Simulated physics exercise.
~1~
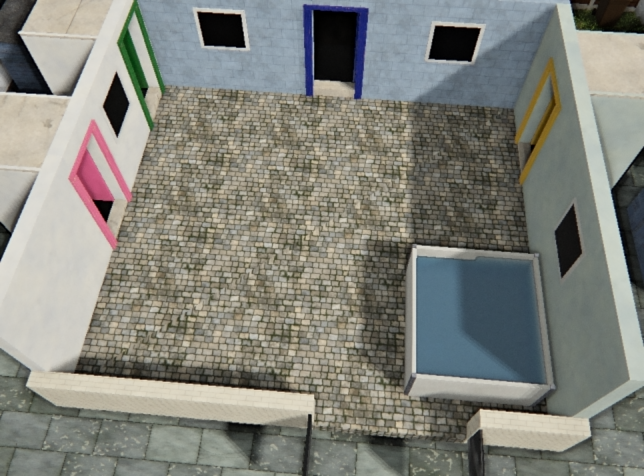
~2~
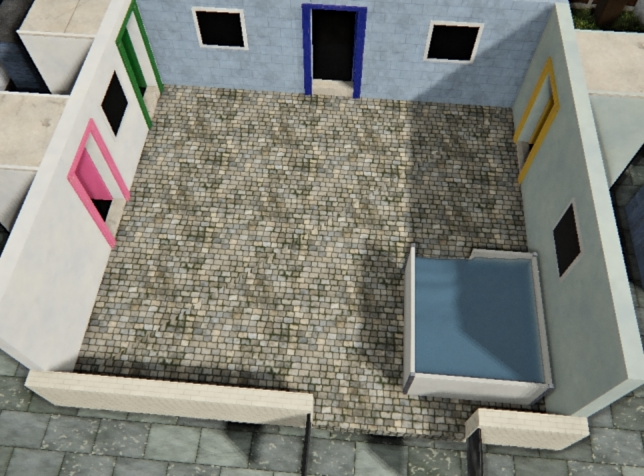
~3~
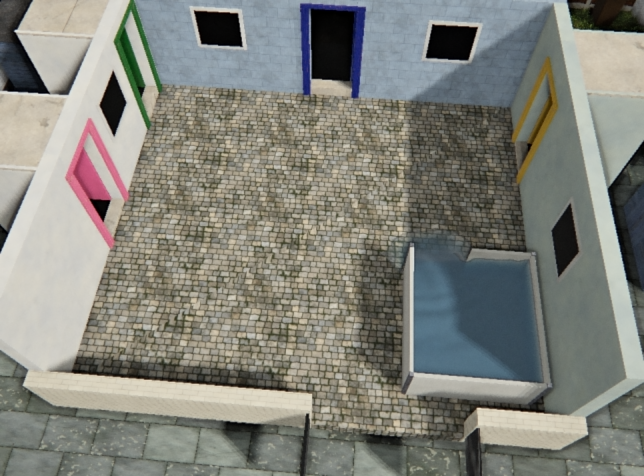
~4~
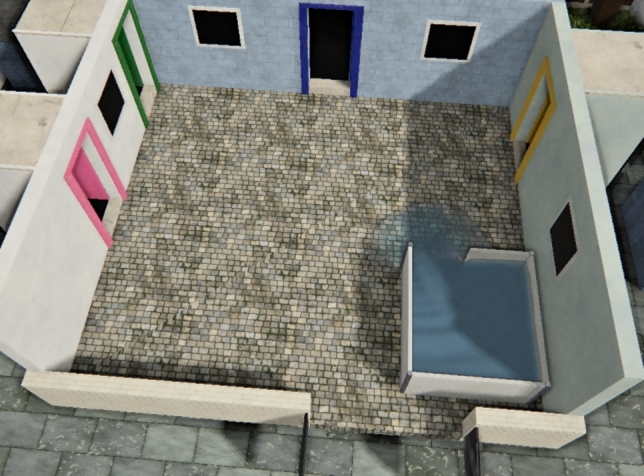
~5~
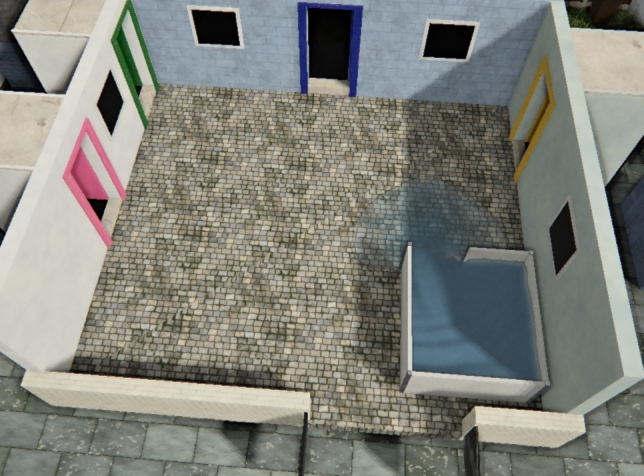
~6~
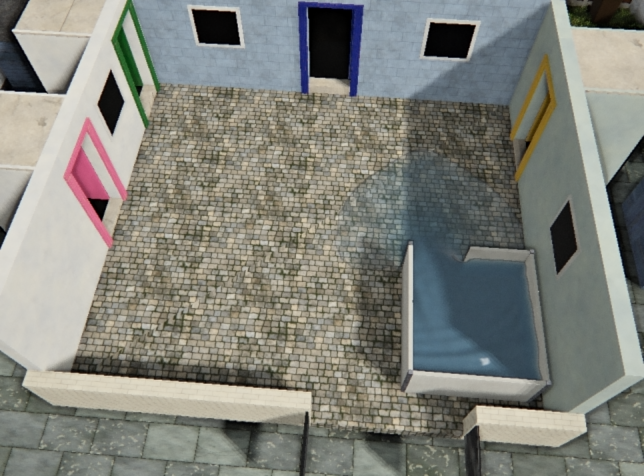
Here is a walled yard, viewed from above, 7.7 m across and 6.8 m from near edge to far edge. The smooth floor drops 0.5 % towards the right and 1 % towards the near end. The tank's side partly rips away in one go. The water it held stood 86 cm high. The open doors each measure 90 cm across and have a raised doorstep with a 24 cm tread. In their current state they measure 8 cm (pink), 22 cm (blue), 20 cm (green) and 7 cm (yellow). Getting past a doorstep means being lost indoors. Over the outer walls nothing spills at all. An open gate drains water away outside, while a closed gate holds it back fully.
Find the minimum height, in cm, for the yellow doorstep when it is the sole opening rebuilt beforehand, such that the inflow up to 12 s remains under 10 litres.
The minimum height is about 18 cm.
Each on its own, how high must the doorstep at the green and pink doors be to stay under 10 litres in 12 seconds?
Roughly 19 cm at green and 5.5 cm at pink.
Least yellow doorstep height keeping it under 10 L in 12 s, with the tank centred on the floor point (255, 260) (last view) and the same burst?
I'd put it at close to 14.0 cm.
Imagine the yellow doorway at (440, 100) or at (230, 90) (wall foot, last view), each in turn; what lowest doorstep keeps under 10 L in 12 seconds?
Roughly 25 cm for the first and 9.0 cm for the second.
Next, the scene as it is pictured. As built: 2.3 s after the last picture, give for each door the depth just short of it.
In cm: Pink 0, blue 19, green 1, yellow 16.
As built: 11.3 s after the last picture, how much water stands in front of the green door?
About 6.5 centimetres deep.
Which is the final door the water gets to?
Coming last is the pink one.
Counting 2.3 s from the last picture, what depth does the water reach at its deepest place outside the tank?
About 30 cm at most.
Then, 0.7 s after the last picture water covers 30 % of the floor, deepest (46 cm) near (422, 265); 10 cm at the yellow door, 0 litres in over its 7 cm doorstep.
Then, 2.3 s after the last picture water covers 50 % of the floor, deepest (30 cm) near (479, 114); 16 cm at the yellow door, 22 litres in over its 7 cm doorstep.
Then, 11.3 s after the last picture water covers 95 % of the floor, deepest (14 cm) near (390, 379); 6 cm at the yellow door, 175 litres in over its 7 cm doorstep.
At the yellow door as built, the water peaked near 19 cm, 2.9 s after the last picture.
With a doorstep of 15 cm, 27 litres would have come in within the 12 s; with 20.5 cm, 3 litres. So under 10 litres takes about 18 cm.
